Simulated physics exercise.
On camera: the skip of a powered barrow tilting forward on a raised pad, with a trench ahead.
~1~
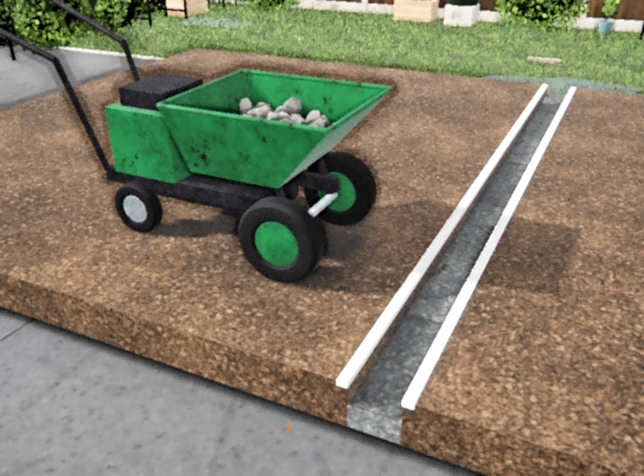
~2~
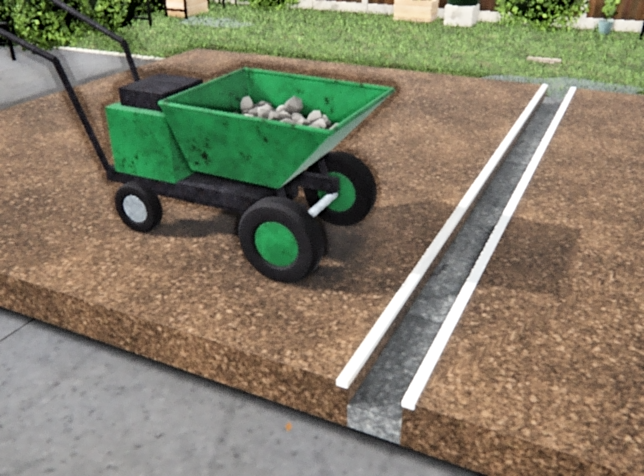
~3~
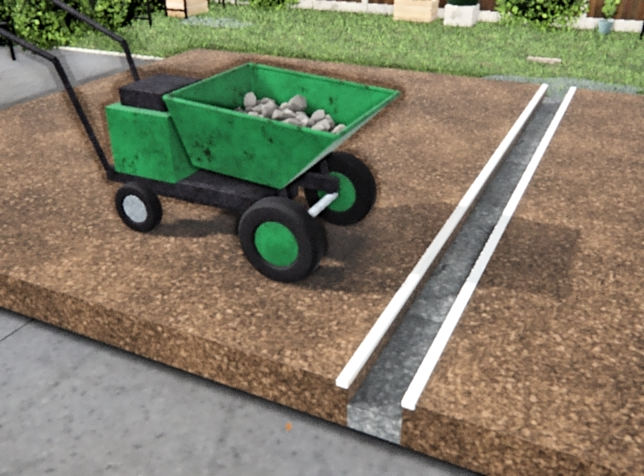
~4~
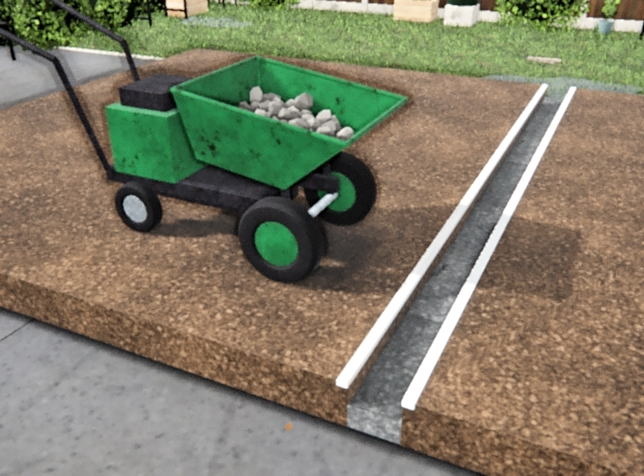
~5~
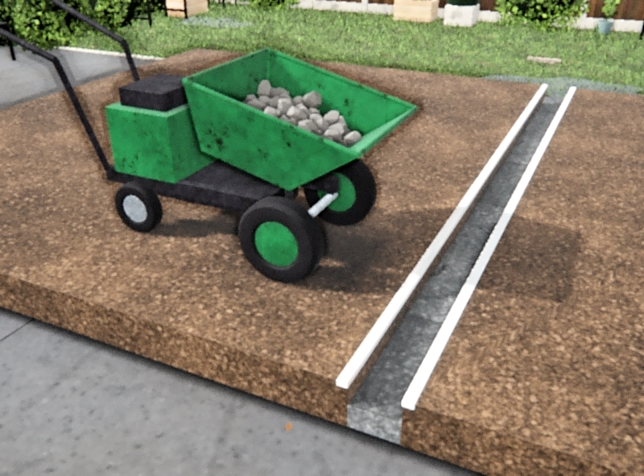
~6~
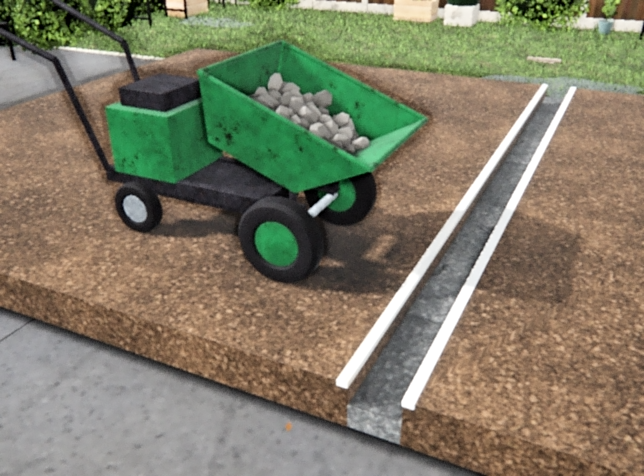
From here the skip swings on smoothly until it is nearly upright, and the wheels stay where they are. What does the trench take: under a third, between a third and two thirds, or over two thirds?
Between the edges lies between a third and two thirds of the load.
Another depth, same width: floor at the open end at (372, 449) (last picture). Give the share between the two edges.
Some 90 per cent.
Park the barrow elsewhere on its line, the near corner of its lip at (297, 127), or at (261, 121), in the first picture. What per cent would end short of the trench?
Roughly 10 per cent, and 40 per cent.
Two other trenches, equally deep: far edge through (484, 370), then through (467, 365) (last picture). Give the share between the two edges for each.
About 100 and 90 per cent.
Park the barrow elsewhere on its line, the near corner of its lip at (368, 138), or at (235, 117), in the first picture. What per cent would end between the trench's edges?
Roughly 0 per cent, and 20 per cent.
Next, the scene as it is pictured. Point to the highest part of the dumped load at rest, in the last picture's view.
Close to (466, 275).
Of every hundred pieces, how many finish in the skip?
About 20 per cent.
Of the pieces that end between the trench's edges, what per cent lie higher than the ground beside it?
Roughly 30 in a hundred.
Just after the last frame, skip tipped steeply; every one in the skip.
A moment on, skip tipped right over; the larger part in the skip; about a tenth in or heaped over the trench; just a few beyond it.
Further on, skip tipped right over; roughly a quarter in the skip; roughly half in or heaped over the trench; roughly a quarter beyond it.
When it is over, skip tipped right over; roughly a quarter in the skip; roughly half in or heaped over the trench; roughly a quarter beyond it.
